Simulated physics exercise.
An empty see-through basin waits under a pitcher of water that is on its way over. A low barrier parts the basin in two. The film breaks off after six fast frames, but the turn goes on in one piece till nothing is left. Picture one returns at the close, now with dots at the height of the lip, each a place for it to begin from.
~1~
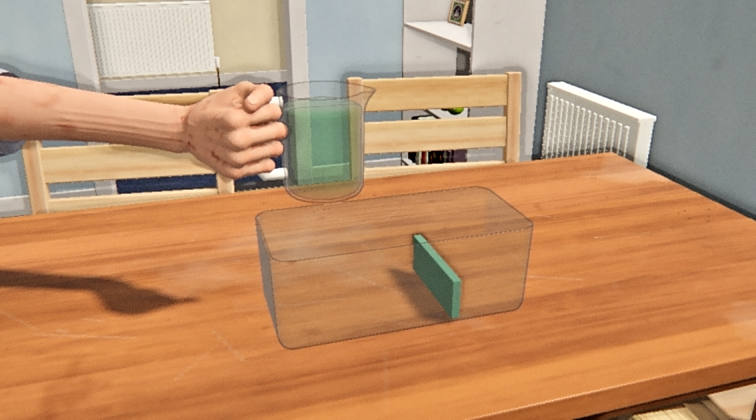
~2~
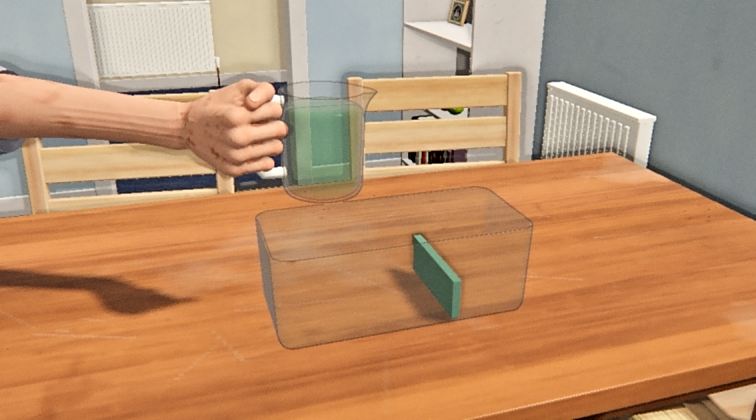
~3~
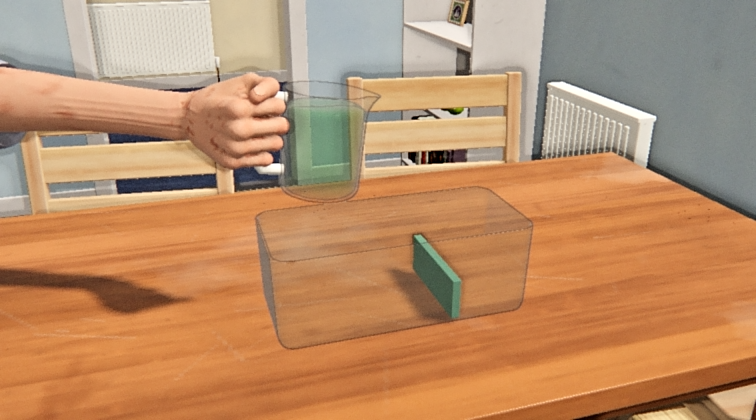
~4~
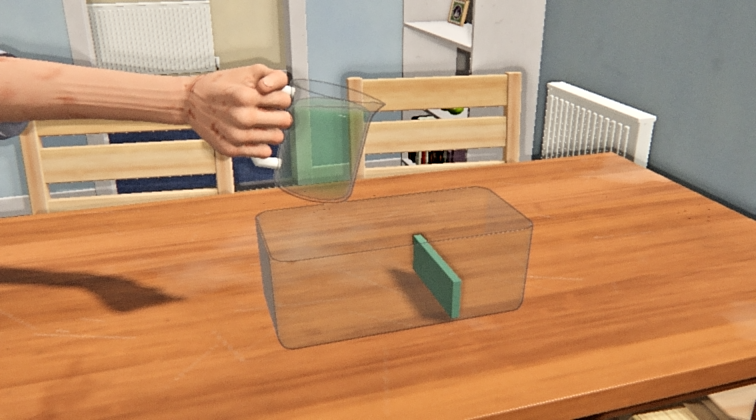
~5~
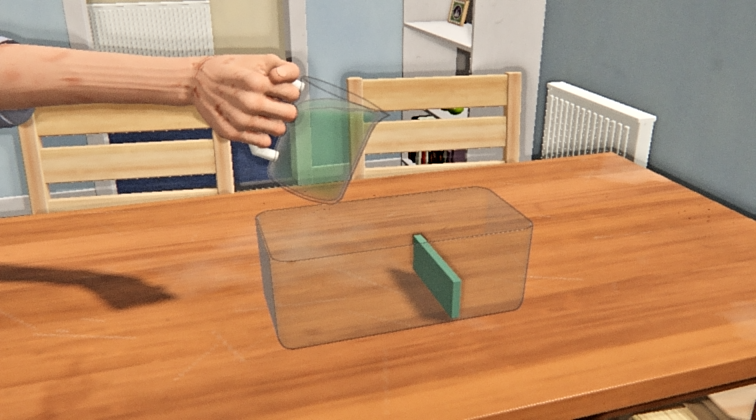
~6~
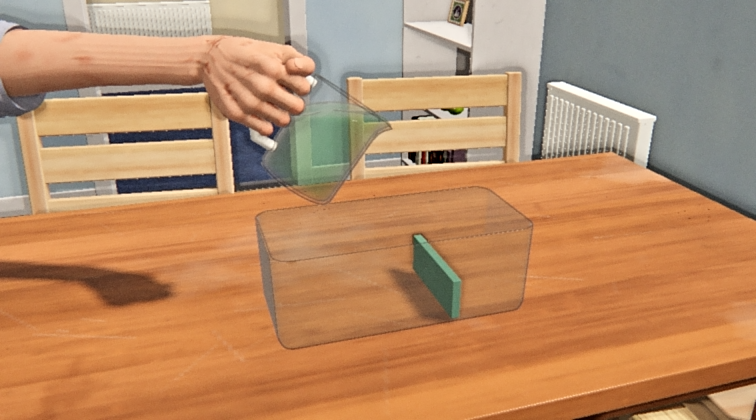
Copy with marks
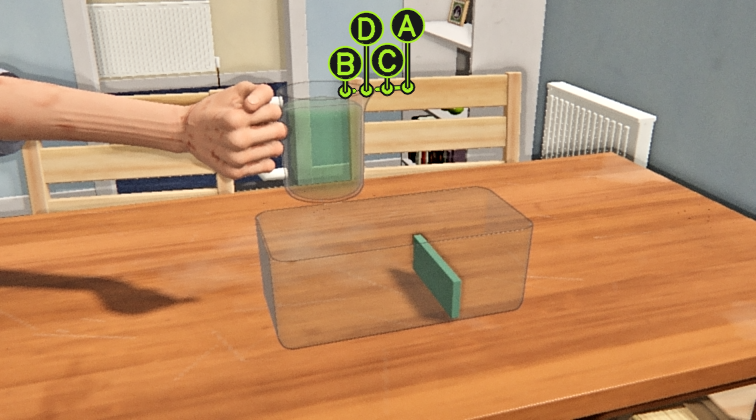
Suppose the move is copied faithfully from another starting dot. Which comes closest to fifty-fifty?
C is best.
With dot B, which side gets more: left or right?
More ends on the left.
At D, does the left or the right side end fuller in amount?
The left one.
On the marked copy, A at (407, 87); B at (345, 91); C at (387, 88); D at (366, 90).
With A, about 15 % ends left of the wall and 83 % right of it.
With B, about 94 % ends left of the wall and 4 % right of it; 3 % is lost outside.
With C, about 54 % ends left of the wall and 45 % right of it.
With D, about 93 % ends left of the wall and 4 % right of it; 3 % is lost outside.
